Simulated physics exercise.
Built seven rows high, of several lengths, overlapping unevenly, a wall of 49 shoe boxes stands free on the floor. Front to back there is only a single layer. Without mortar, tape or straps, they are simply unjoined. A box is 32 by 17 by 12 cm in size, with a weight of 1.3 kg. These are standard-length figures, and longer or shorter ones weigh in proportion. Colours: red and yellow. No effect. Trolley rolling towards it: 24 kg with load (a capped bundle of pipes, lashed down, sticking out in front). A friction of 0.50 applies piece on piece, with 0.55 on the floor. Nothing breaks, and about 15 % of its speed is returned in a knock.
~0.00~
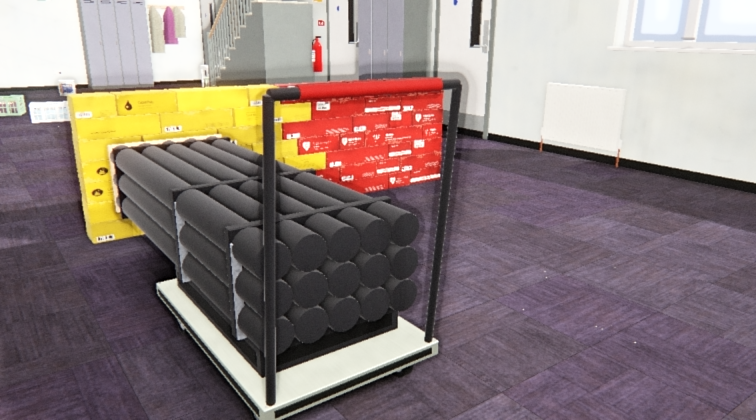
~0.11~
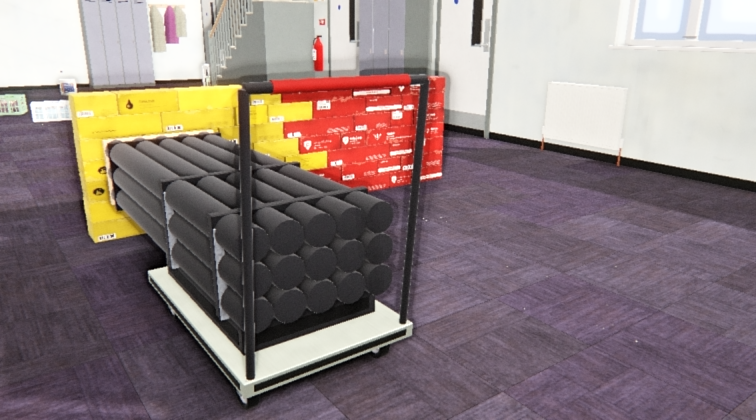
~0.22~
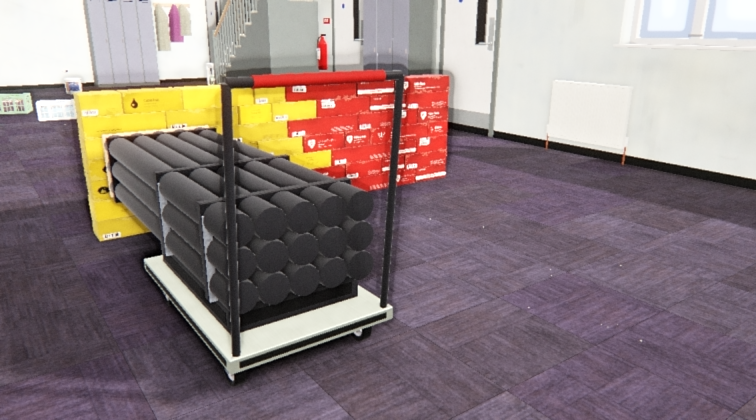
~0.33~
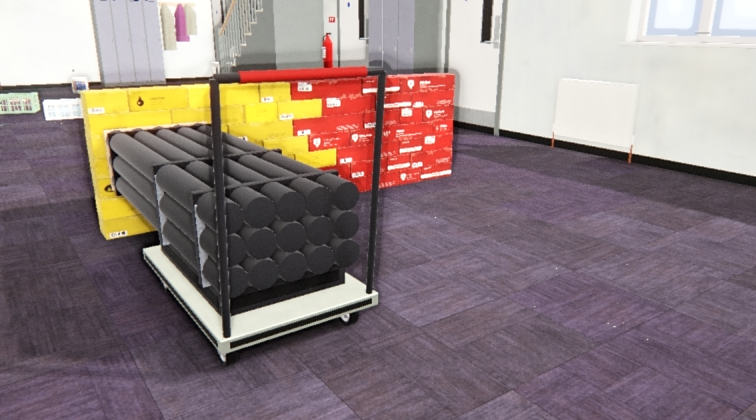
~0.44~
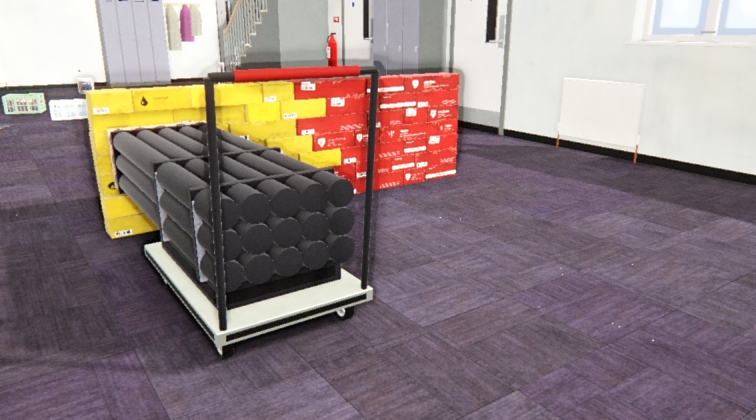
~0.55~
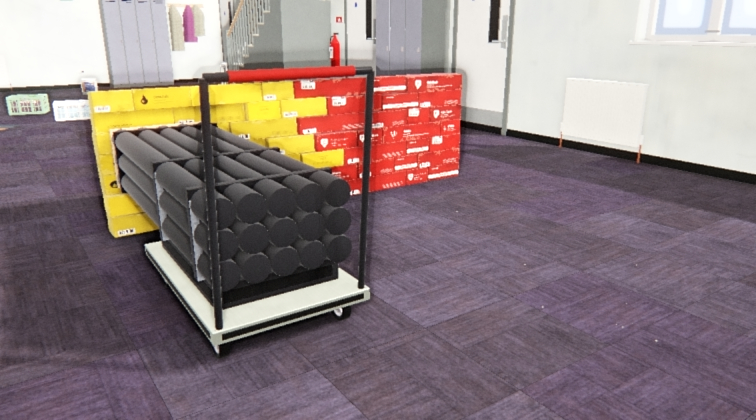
A trolley of dark pipes rolls up to a red and yellow box wall and nudges it slightly.
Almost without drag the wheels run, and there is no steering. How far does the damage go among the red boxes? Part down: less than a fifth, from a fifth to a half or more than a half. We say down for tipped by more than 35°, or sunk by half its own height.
Down: Below a fifth of them.
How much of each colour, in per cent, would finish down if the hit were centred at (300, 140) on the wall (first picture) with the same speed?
The yellow ones would be 0 per cent down and the red ones 0 per cent.
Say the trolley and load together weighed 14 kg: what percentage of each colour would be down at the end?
You'd get yellow at 0 and red at 0 per cent down.
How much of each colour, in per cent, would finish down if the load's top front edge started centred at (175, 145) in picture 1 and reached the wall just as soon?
Result - yellow: 60%; red: 0%.
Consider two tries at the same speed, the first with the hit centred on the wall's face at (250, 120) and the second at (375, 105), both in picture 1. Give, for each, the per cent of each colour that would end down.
For yellow it's 60 then 10 per cent, for red 20 then 70 per cent.
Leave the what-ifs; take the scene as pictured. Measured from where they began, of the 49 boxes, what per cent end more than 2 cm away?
35 percent of them have shifted.
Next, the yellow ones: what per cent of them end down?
The yellow group ends with 60% down.
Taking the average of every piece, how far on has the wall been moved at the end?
On average the pieces move some 20 cm.
After 0.90 s, load 10 cm past the wall's line, stopped; none of the 24 red boxes down (0 of 49 in all colours); top red box unmoved; top yellow box 17° from how it stood.
After 1.20 s, load 10 cm past the wall's line, stopped; 1 of the 24 red boxes down (16 of 49 in all colours); top red box unmoved; top yellow box 47° from how it stood, 10 cm lower.
After 1.42 s, load 10 cm past the wall's line, stopped; 1 of the 24 red boxes down (16 of 49 in all colours); top red box unmoved; top yellow box on its side.
In the end (2.5 s), load 10 cm past the wall's line, stopped; 1 of the 24 red boxes down (16 of 49 in all colours); top red box unmoved; top yellow box on its side. That is 4 per cent. From the last view, middles, top red box near (429, 83), top yellow box near (222, 171).
